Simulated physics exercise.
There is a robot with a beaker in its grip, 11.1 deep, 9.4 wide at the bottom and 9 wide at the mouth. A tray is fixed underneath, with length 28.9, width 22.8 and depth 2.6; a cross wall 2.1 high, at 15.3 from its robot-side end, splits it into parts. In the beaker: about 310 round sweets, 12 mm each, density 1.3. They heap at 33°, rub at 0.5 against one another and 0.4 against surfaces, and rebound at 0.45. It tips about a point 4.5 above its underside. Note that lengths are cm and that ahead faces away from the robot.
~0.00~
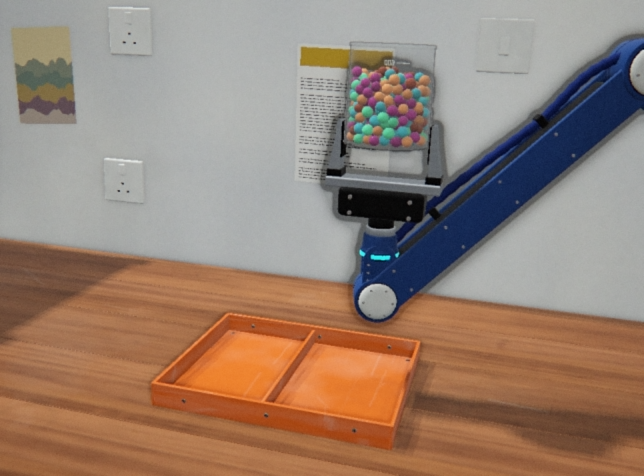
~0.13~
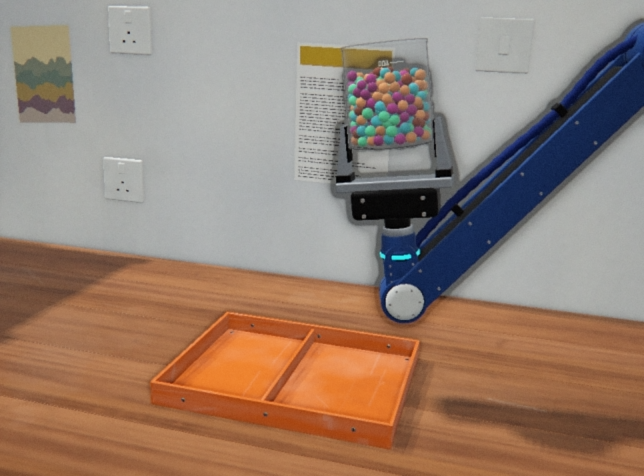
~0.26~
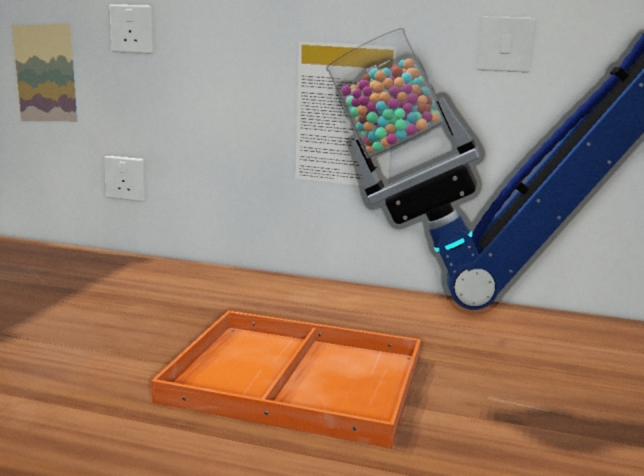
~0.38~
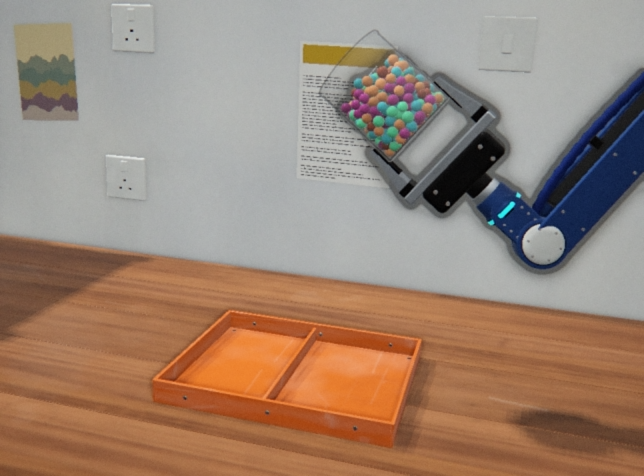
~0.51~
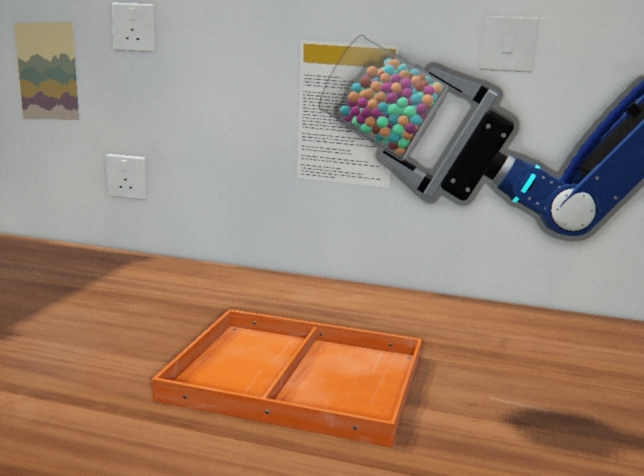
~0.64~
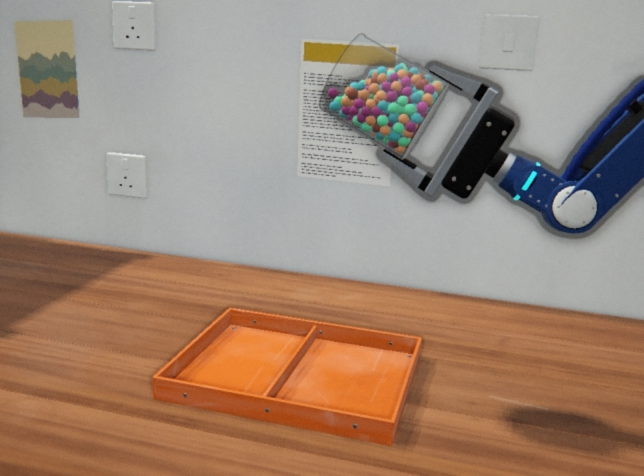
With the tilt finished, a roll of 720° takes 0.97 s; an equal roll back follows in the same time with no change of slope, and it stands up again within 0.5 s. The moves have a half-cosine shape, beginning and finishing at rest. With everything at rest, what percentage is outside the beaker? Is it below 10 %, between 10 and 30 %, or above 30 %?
It is below 10 %.
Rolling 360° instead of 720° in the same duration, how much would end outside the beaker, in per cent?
Estimate: Approx. 0 per cent.
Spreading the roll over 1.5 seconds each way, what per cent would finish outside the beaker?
In that case roughly 5 percent.
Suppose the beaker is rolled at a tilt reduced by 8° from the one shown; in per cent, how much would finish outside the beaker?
0 %.
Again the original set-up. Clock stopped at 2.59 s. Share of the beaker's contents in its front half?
Something like 45 per cent, give or take.
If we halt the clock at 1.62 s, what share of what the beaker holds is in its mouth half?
Mouth-half fraction: Approx. 35 %.
By 1.62 s, tipped 64°, highest piece 40 above the table; 303 in the beaker, 4 in the far-side part, 1 in flight or on a rim.
By 2.59 s, tipped 64°, highest piece 41 above the table; 303 in the beaker, 5 in the far-side part.
By 3.28 s, upright, highest piece 42 above the table; 303 in the beaker, 5 in the far-side part.
By 3.98 s, upright, highest piece 42 above the table; 303 in the beaker, 5 in the far-side part.
Final count, 303 in the beaker, 5 in the far-side part. That is 2 % outside the beaker.
